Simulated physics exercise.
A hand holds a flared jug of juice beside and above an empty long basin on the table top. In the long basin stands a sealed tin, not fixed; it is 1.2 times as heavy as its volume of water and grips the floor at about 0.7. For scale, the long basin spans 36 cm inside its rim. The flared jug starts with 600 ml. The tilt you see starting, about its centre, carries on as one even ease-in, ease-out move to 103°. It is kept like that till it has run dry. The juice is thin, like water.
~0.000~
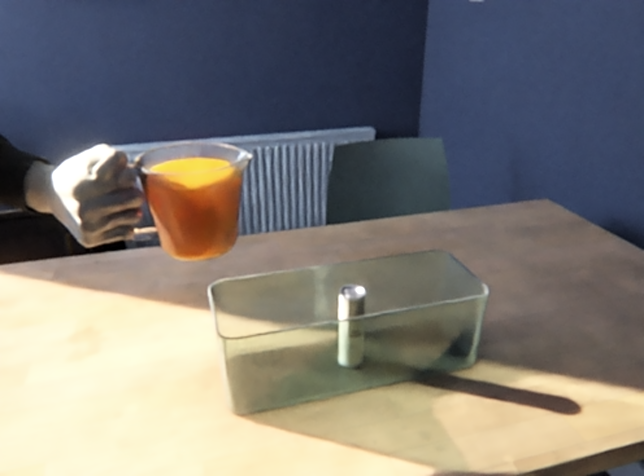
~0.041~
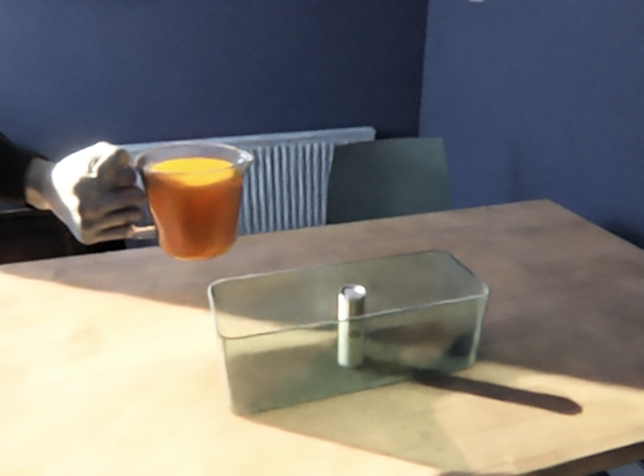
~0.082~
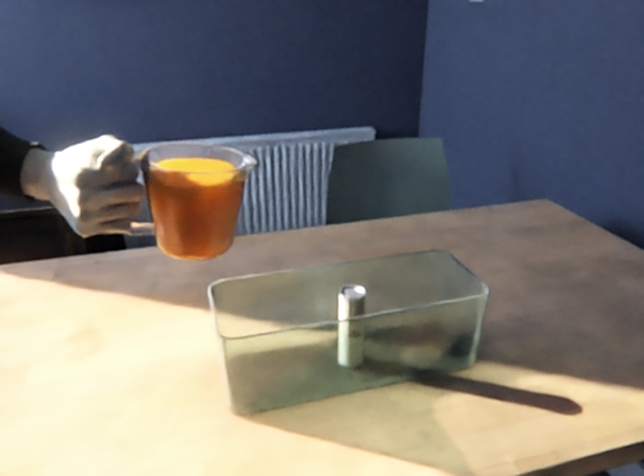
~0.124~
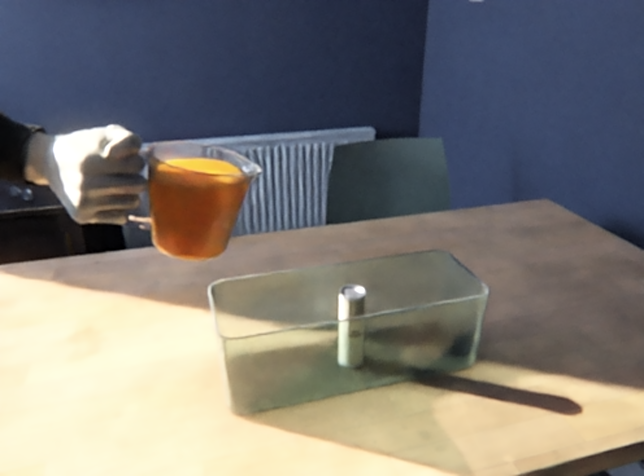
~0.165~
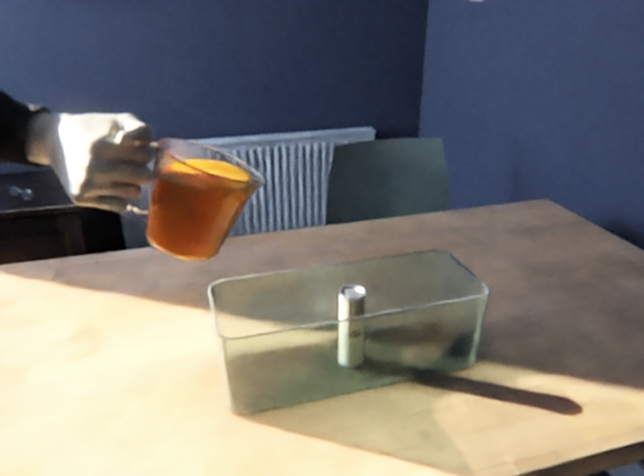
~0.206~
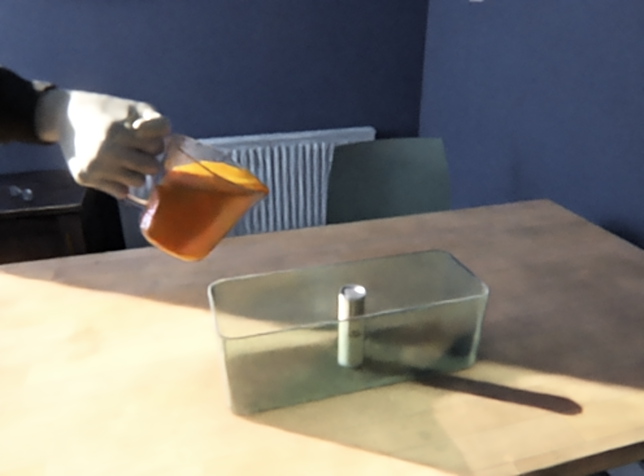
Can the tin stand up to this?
The tin remains upright.
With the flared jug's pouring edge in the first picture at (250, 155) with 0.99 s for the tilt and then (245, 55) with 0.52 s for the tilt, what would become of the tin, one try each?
First it remains upright; then it goes over.
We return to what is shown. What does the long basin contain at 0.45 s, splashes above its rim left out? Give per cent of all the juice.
Near 24 in a hundred.
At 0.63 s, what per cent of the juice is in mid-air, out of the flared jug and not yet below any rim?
About 14 per cent.
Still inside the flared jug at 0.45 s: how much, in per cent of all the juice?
About 42 per cent.
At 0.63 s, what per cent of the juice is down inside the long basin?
Some 80 per cent.
After 0.45 s the tilt is 98° and 43 per cent is still to pour; the tin stands where it began.
After 0.63 s the tilt is 103° and 8 per cent is still to pour; the tin stands where it began.
After 0.82 s the tilt is 103° and 1 per cent is still to pour; the tin stands where it began.
After 1.02 s the tilt is 103° and 0 per cent is still to pour; the tin stands where it began.
In the end the tin stands where it began.
